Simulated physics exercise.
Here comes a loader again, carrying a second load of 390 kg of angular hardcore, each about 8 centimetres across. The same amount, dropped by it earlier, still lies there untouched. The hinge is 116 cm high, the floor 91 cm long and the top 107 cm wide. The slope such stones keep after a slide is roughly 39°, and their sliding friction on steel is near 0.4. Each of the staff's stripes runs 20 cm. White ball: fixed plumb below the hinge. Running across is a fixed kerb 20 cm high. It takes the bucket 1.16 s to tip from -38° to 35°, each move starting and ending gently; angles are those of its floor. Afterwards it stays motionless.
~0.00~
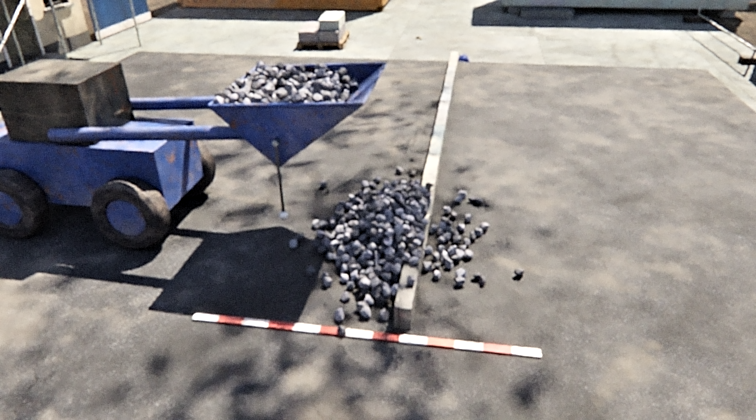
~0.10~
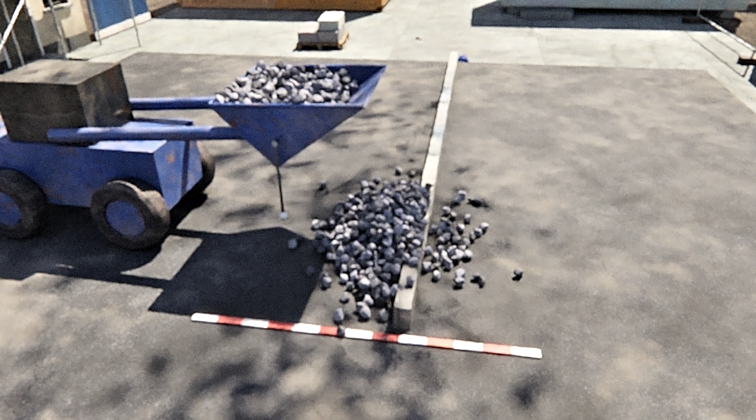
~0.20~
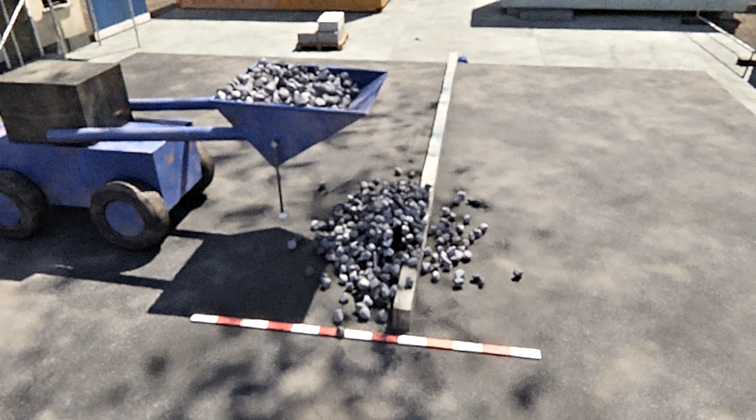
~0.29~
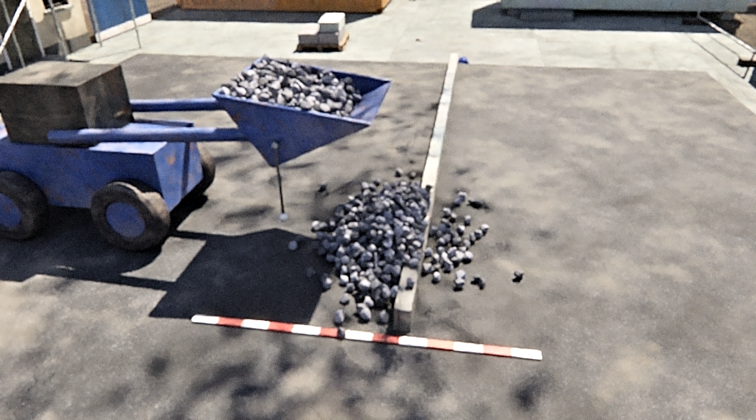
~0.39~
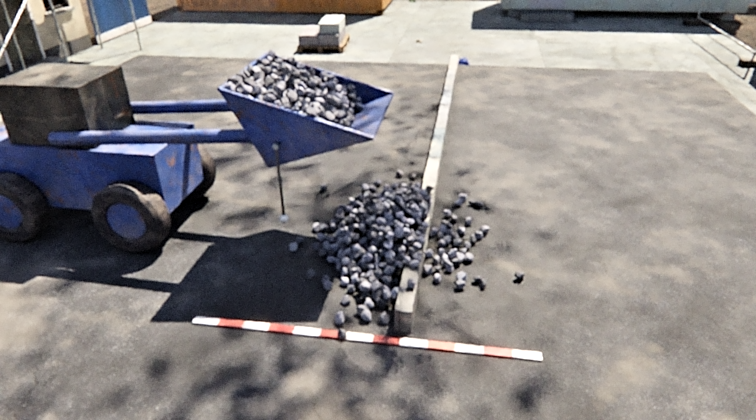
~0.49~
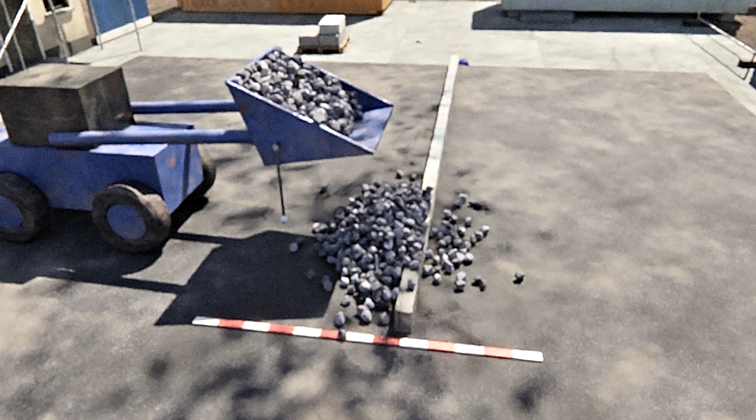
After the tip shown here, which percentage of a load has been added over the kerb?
Roughly 19 out of 100.
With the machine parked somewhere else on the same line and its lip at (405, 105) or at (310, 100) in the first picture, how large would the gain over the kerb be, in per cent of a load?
Near 85 in a hundred first, near 0 in a hundred second.
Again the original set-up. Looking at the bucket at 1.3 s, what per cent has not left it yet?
Some 80 %, roughly, is held.
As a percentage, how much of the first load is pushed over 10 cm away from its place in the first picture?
I'd say roughly 5 per cent of them.
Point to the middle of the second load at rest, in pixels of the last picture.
In the last view, about pixel (386, 221).
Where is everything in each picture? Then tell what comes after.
The bucket is at -38°, its lip at (363, 104); the top of the load is at (296, 72). The earlier load is highest near (398, 206), 36 cm above ground level, 93 % on this side of the kerb, 7 % over the kerb, in the first picture.
Lip at (364, 107), floor tilted -37°, highest stones at (280, 72); the stones move at 0.1 m/s on average, in the second picture.
Lip at (366, 114), floor tilted -32°, highest stones at (268, 70); the stones move at 0.2 m/s on average, in the third picture.
Lip at (370, 125), floor tilted -26°, highest stones at (271, 68); the stones move at 0.3 m/s on average, in the fourth picture.
Lip at (373, 139), floor tilted -19°, highest stones at (268, 65); the stones move at 0.4 m/s on average, in the fifth picture.
The bucket is at -10°, its lip at (374, 153); the top of the load is at (274, 60); the stones move at 0.4 m/s on average, in the sixth picture.
After 0.9 s the floor is at 24°; in per cent of one load, 100 in the bucket, 93 on this side of the kerb, 7 over the kerb; the foremost stones are at (483, 241).
After 1.3 s the floor is at 35°; in per cent of one load, 80 in the bucket, 113 on this side of the kerb, 7 over the kerb; the foremost stones are at (483, 241).
After 1.6 s the floor is at 35°; in per cent of one load, 36 in the bucket, 154 on this side of the kerb, 10 over the kerb; the foremost stones are at (483, 241).
After 4.3 s the floor is at 35°; in per cent of one load, 0 in the bucket, 174 on this side of the kerb, 26 over the kerb; the foremost stones are at (507, 250). Net gain over the kerb, 19.
